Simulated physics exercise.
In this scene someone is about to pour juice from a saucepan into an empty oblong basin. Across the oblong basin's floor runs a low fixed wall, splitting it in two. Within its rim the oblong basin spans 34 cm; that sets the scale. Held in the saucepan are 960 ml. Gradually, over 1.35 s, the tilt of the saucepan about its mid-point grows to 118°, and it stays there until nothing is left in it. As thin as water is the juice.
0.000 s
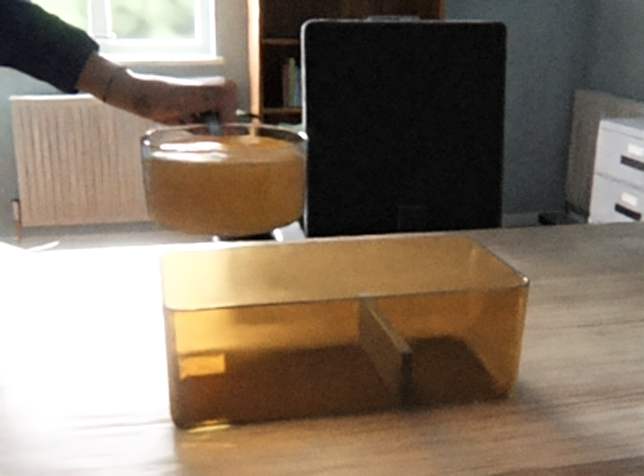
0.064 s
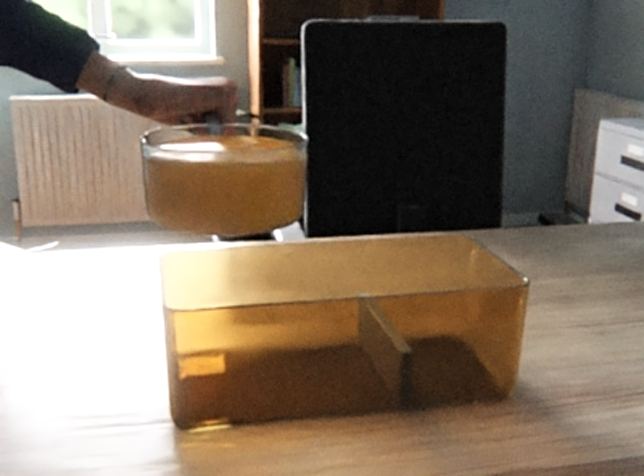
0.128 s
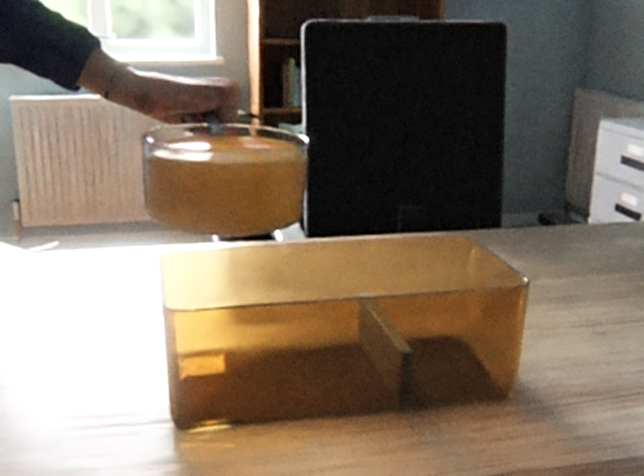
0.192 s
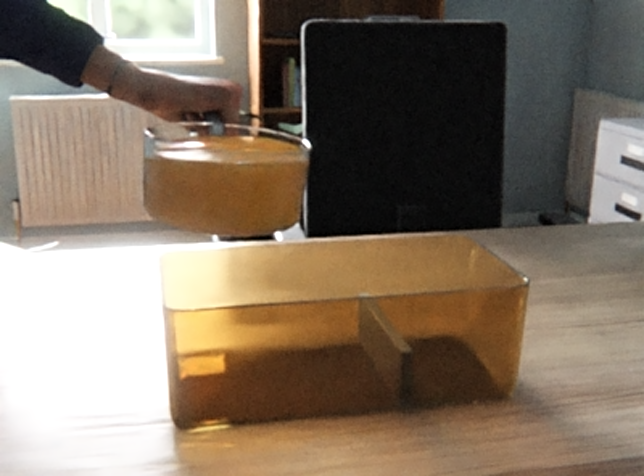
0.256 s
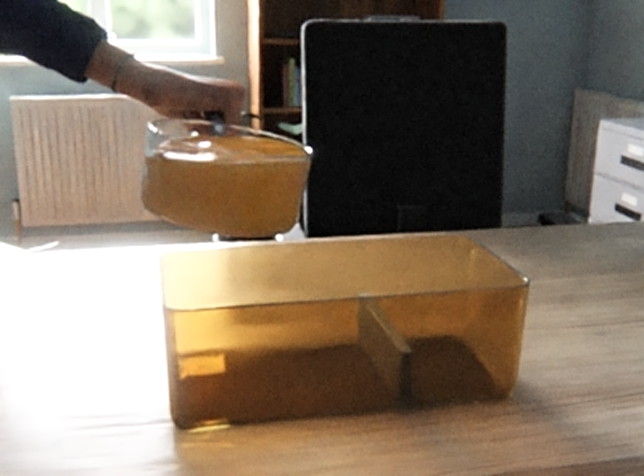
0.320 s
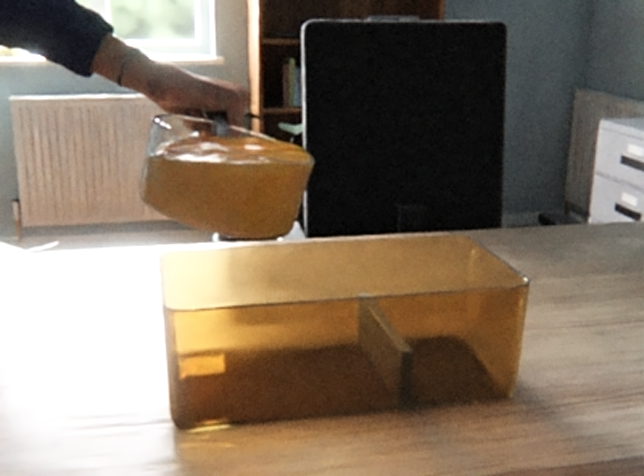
Above a wooden table, a hand slowly tilts a pan of juice to the right.
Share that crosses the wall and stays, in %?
16 %.
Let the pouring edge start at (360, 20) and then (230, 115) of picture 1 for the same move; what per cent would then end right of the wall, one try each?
I'd expect close to 80 per cent and then close to 5 per cent.
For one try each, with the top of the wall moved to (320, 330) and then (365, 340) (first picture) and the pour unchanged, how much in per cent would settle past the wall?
First try about 80 %, second try about 50 %.
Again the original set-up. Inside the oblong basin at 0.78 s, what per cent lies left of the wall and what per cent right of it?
Around 26 on the left side and 10 on the right side.
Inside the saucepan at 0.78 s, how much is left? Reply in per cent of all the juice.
Around 40 in a hundred.
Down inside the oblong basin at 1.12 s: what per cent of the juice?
The fraction sits near 94 in a hundred.
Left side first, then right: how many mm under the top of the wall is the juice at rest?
About 32 mm left, about 46 mm right.
Then, 0.78 s in, the tilt is 73° and 39 per cent is still to pour, 26 is left of the wall and 10 right of it.
Then, 1.12 s in, the tilt is 109° and 4 per cent is still to pour, 77 is left of the wall and 16 right of it.
Then, 1.47 s in, the tilt is 118° and 0 per cent is still to pour, 84 is left of the wall and 16 right of it.
Then, 1.85 s in, the tilt is 118° and 0 per cent is still to pour, 83 is left of the wall and 16 right of it.
Finally, 83 per cent lies left of the wall, 16 right of it and 0 outside.
